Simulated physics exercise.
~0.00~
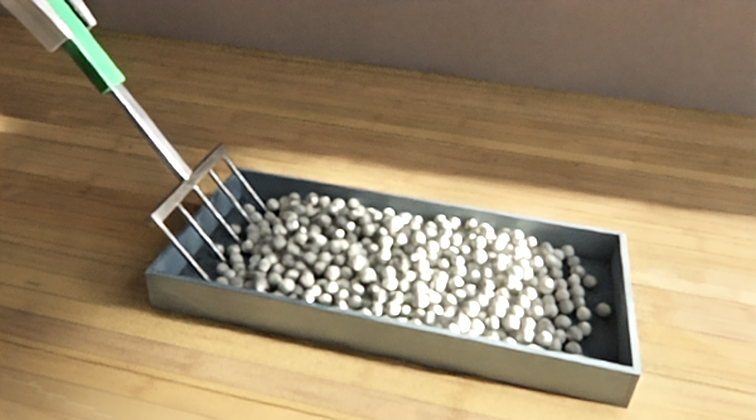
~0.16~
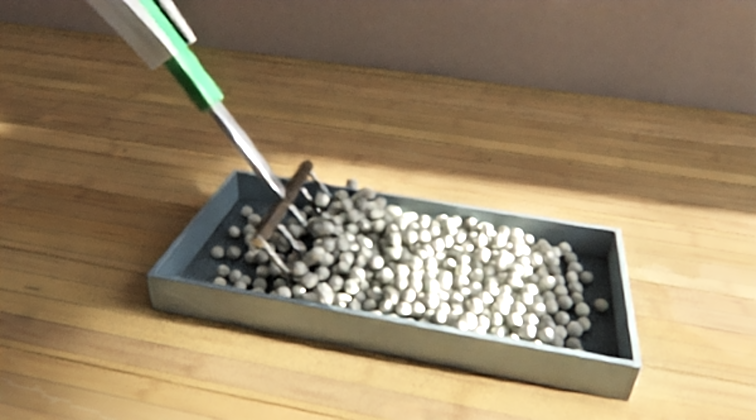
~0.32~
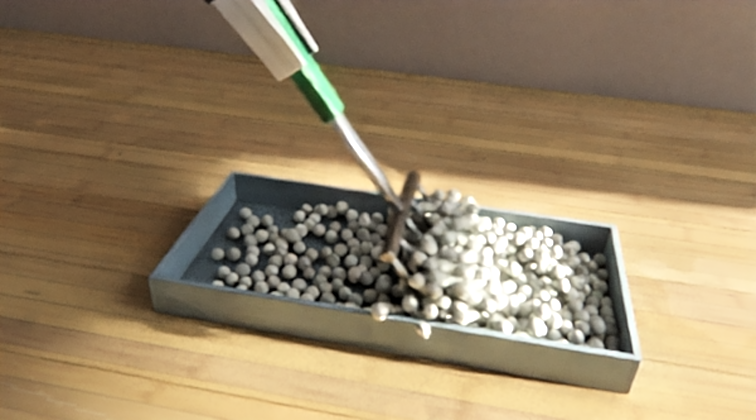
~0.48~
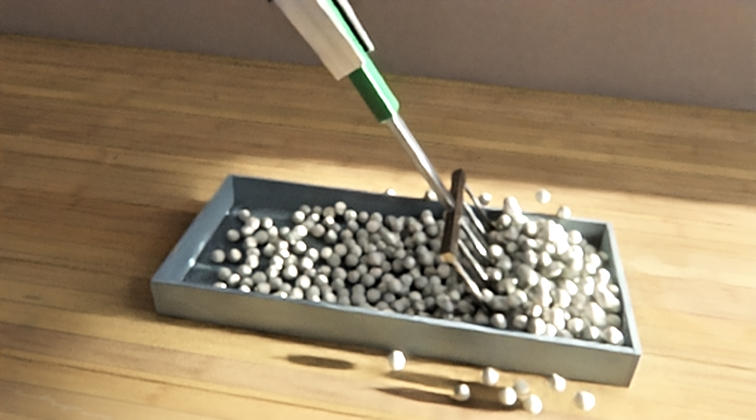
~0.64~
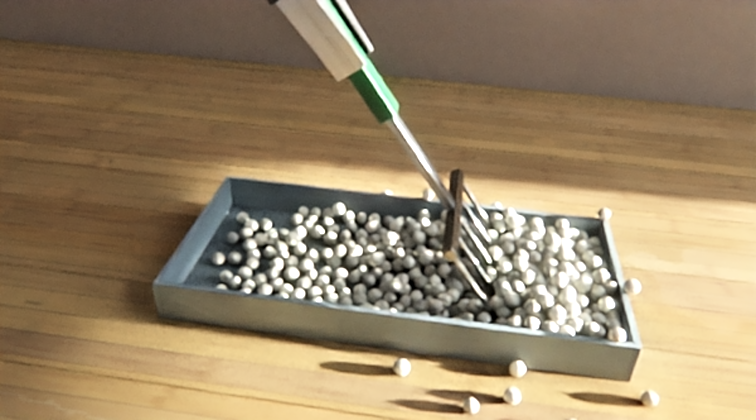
A robotic arm with a green and white end dragged a rake-like comb rightward through a long grey tray of pale beads, heaping them ahead of it until a few spilled over the sides, then stopped with the comb still among the beads.
